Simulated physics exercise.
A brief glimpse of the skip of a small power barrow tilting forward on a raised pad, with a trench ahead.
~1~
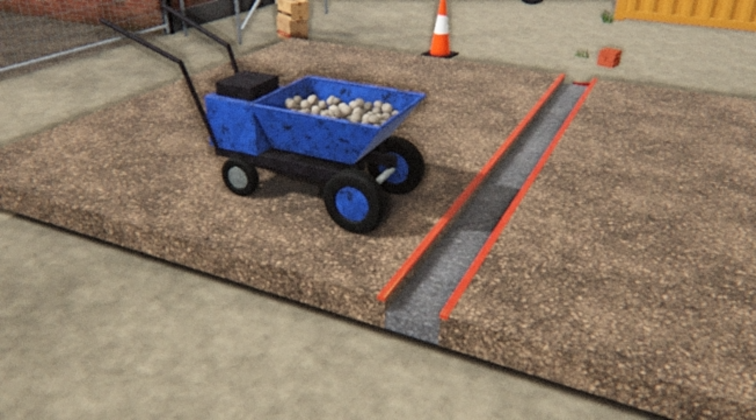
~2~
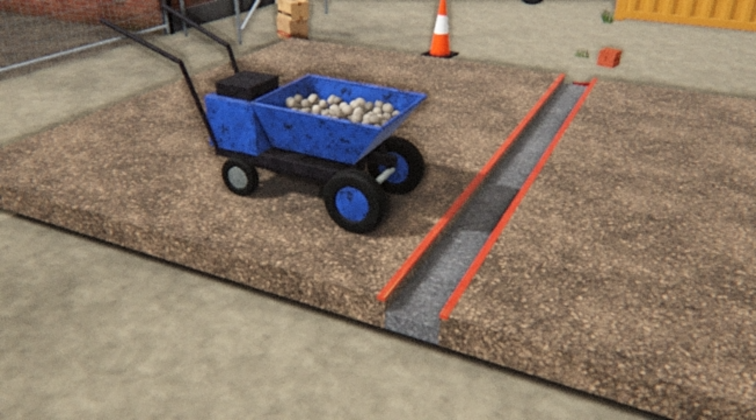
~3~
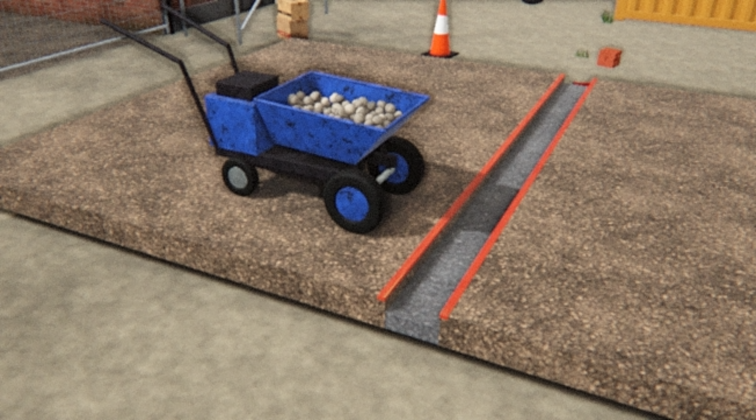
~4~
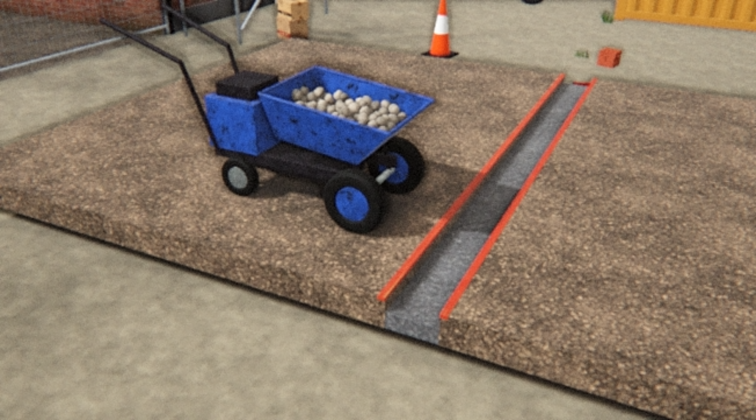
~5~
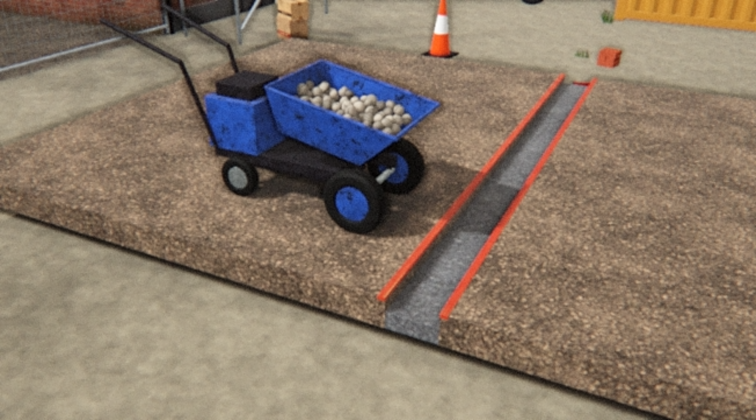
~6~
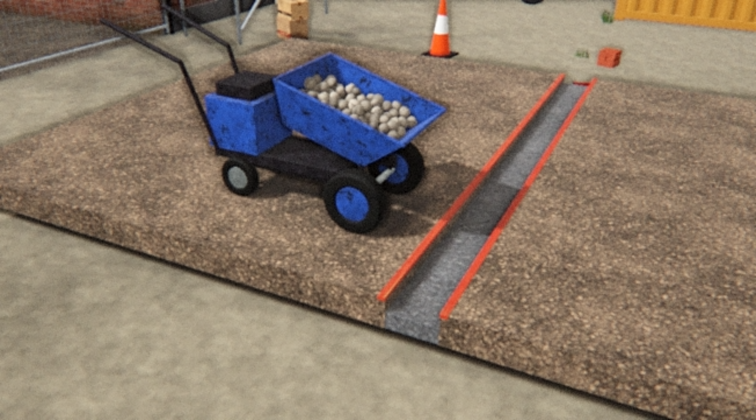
A blue power barrow loaded with pale round pebbles stood still on a raised gravelly pad beside a red-edged trench, and its skip slowly tilted forward to the right, its back end lifting.
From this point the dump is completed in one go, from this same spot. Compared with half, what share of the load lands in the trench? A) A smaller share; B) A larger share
A larger share.
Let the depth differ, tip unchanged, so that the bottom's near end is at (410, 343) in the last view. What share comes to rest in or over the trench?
The share comes to around 80 percent.
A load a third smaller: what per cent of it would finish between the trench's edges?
About 80 per cent.
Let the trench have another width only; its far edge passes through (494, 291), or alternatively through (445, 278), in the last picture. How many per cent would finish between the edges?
Lab note: Try one 100 per cent, try two 30 per cent.
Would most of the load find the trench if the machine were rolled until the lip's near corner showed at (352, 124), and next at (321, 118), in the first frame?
Lab note - position 1: A majority share; position 2: A minority share.
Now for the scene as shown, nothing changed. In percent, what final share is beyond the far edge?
Result: Some 25 % of the load.
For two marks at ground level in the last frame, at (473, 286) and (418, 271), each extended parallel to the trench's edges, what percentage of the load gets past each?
About 20 and 90 per cent.
Soon, skip tipped steeply; all in the skip.
A while on, skip tipped right over; about two thirds in the skip; about a quarter in or heaped over the trench; a stray few beyond it; a stray few falling.
Towards the end, skip tipped right over; a small part in the skip; about two thirds in or heaped over the trench; about a quarter beyond it.
Finally, skip tipped right over; a small part in the skip; about two thirds in or heaped over the trench; about a quarter beyond it.
